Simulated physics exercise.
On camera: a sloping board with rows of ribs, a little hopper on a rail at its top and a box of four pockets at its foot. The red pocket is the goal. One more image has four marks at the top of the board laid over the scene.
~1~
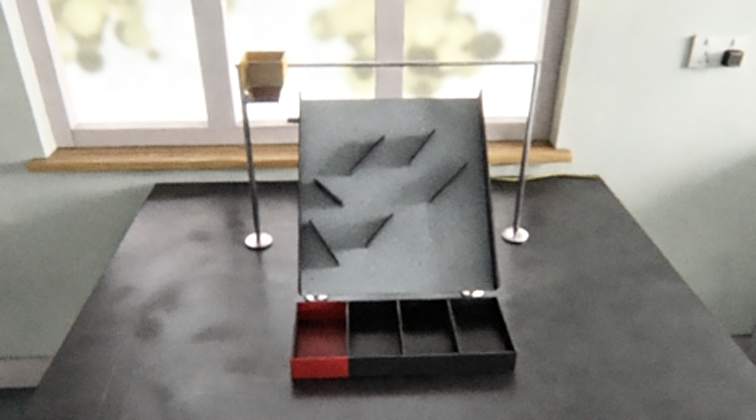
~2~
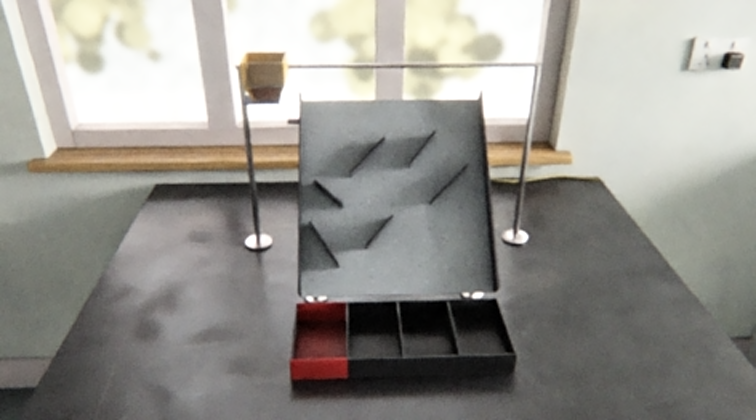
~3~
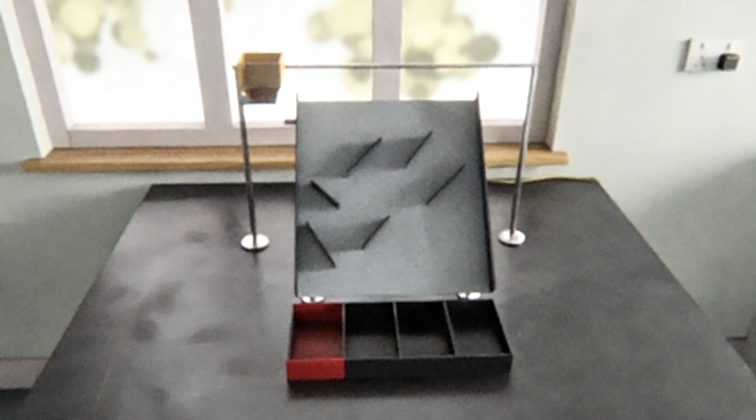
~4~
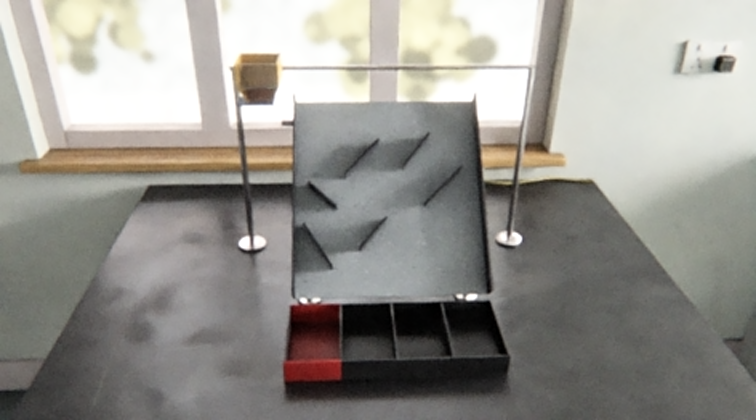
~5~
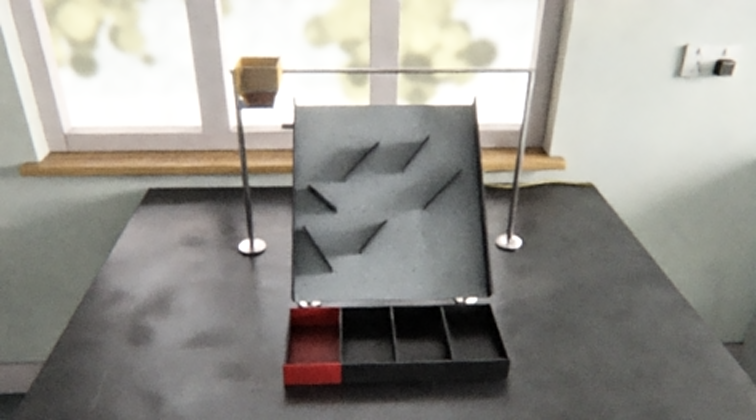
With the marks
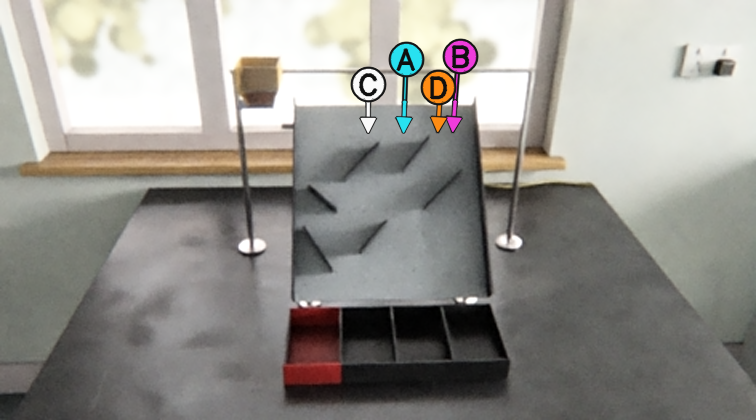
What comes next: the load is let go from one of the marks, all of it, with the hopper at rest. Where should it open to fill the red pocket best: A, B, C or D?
It is A.
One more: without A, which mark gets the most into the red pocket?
That would be C.
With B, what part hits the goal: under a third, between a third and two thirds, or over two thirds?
Under a third.
On the marked copy, mark A meets the board at (403, 127); mark B meets the board at (453, 126); mark C meets the board at (368, 127); mark D meets the board at (438, 126).
With A, close to half in the red pocket, close to half in other pockets, only a few held on the board.
With B, only a few in the red pocket, all but a few in other pockets.
With C, close to a quarter in the red pocket, the bulk in other pockets.
With D, a small share in the red pocket, the bulk in other pockets.
